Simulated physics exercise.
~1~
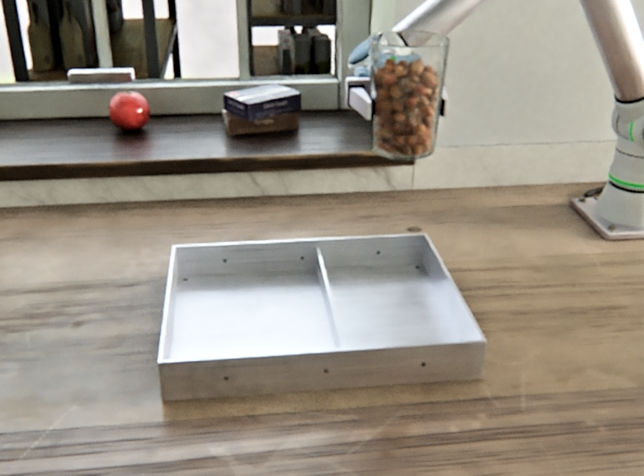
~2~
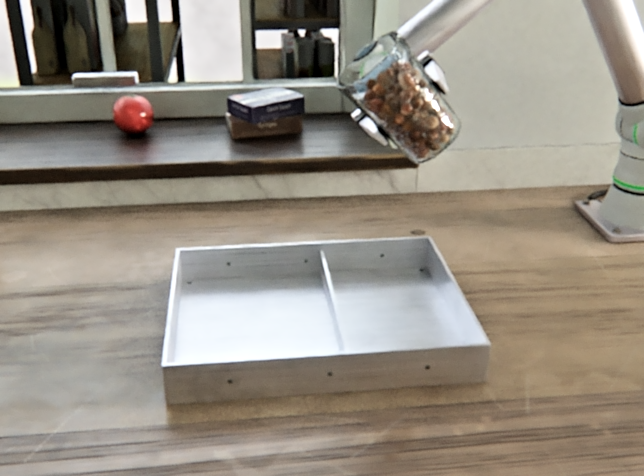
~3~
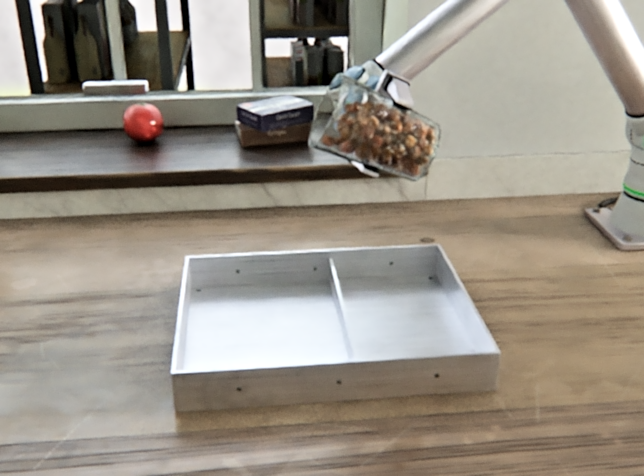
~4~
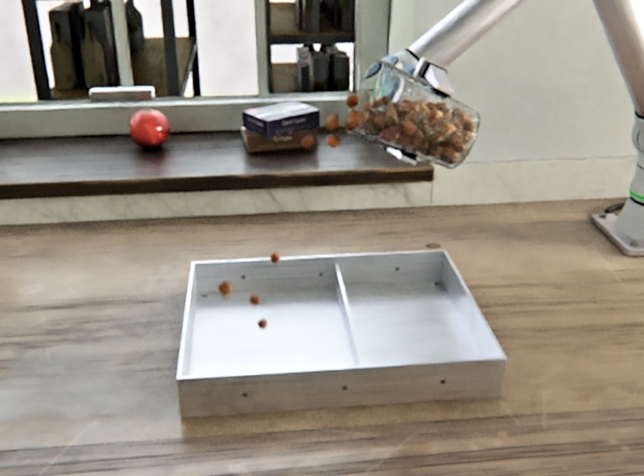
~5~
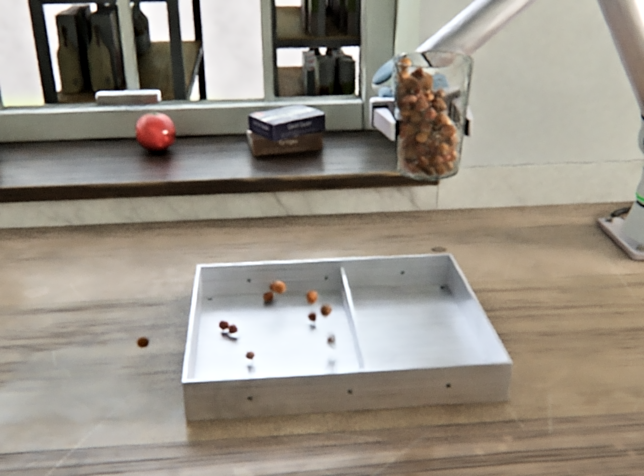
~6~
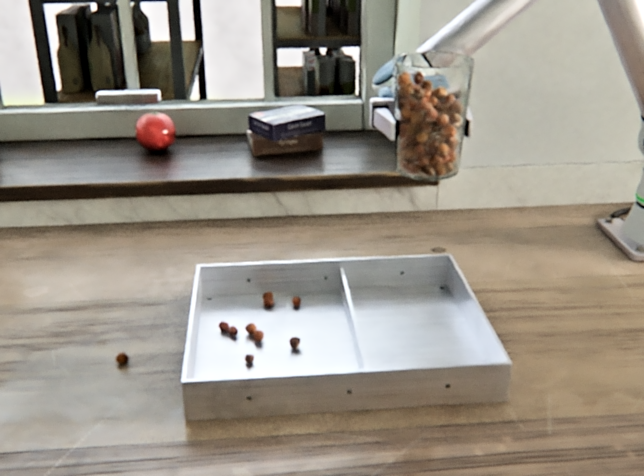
A robotic arm tipped a clear beaker full of hazelnuts over a divided tray, spilling a few into the left section before turning it upright again, still mostly full, while one stray nut came to lie on the wooden table left of the tray.
